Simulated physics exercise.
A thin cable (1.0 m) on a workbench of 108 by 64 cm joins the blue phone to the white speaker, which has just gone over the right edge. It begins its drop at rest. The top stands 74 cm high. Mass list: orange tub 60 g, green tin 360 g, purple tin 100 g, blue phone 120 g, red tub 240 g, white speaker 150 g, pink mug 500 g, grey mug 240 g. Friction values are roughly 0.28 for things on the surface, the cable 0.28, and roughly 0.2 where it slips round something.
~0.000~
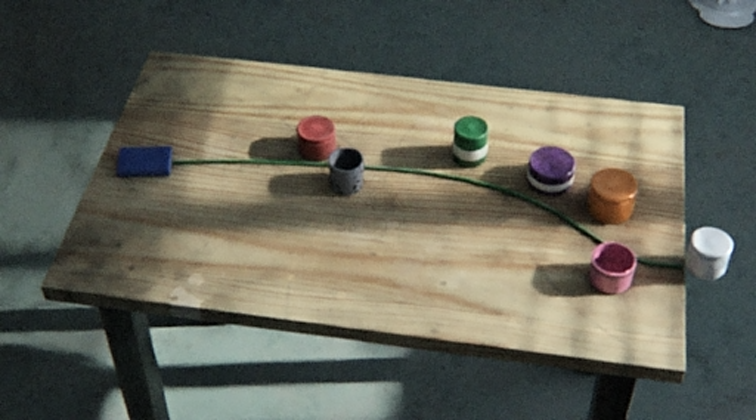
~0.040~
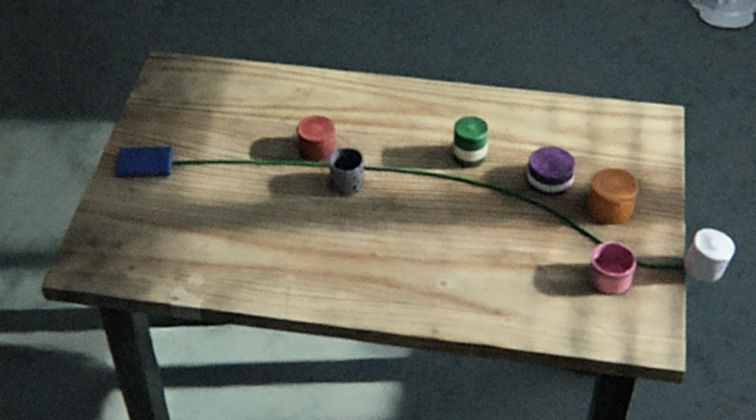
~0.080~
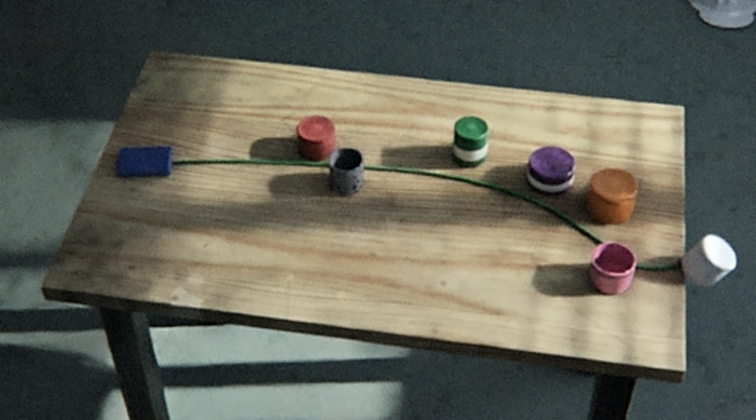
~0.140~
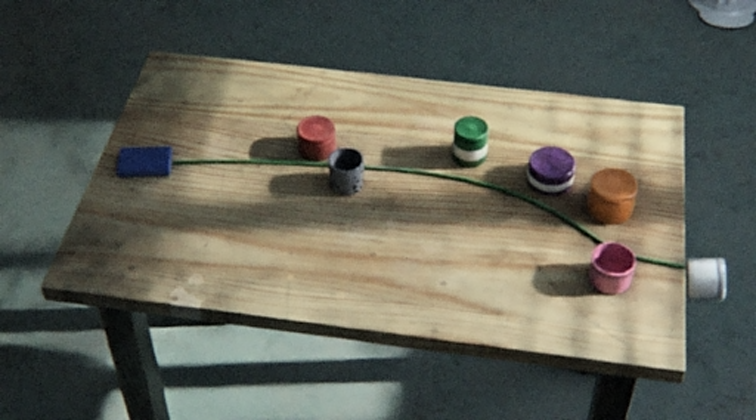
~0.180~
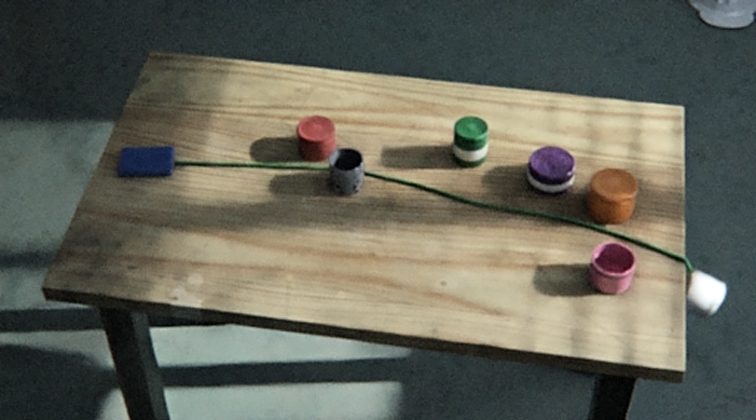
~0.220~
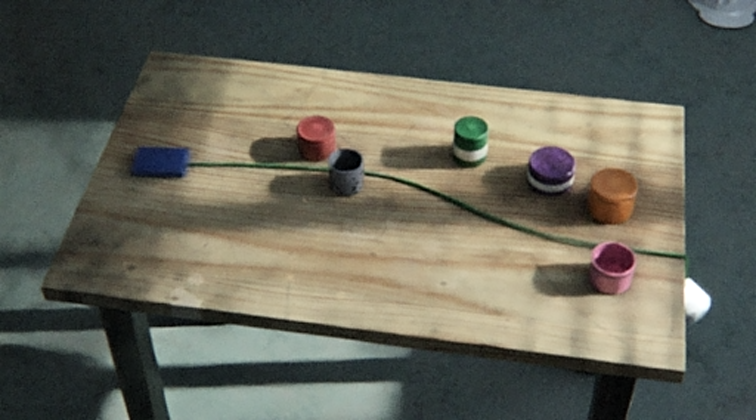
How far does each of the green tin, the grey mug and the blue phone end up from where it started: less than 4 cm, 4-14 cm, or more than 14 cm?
At the end, the green tin stays short of the middle range, the grey mug lands in the middle range, the blue phone goes past the middle range.
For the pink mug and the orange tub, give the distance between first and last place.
About: Pink mug 0 cm, orange tub 0 cm.
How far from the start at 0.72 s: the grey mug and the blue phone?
Shifts - grey mug 4 cm, blue phone 35 cm.
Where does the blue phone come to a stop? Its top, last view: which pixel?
In the last view, the top sits at about (540, 201).
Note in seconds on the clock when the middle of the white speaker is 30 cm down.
Estimate: About 0.50 s.
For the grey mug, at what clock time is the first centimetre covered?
The grey mug gets there at 0.60 seconds.
After 0.5 s, the cable's tail end at (289, 167); blue phone 22 cm off its start, white speaker over the edge.
After 0.7 s, the cable's tail end at (349, 177); blue phone 33 cm off its start, grey mug 4 cm off its start, white speaker over the edge.
After 1.0 s, the cable's tail end at (379, 184); blue phone 39 cm off its start at (354, 170), grey mug 8 cm off its start at (386, 177), white speaker over the edge.
After 1.2 s, the cable's tail end at (392, 187); blue phone 42 cm off its start, grey mug 10 cm off its start, white speaker over the edge.
After 2.4 s, the cable's tail end at (566, 215); blue phone 73 cm off its start at (540, 201), grey mug 10 cm off its start at (396, 180), green tin 0 cm off its start at (471, 127), white speaker over the edge.
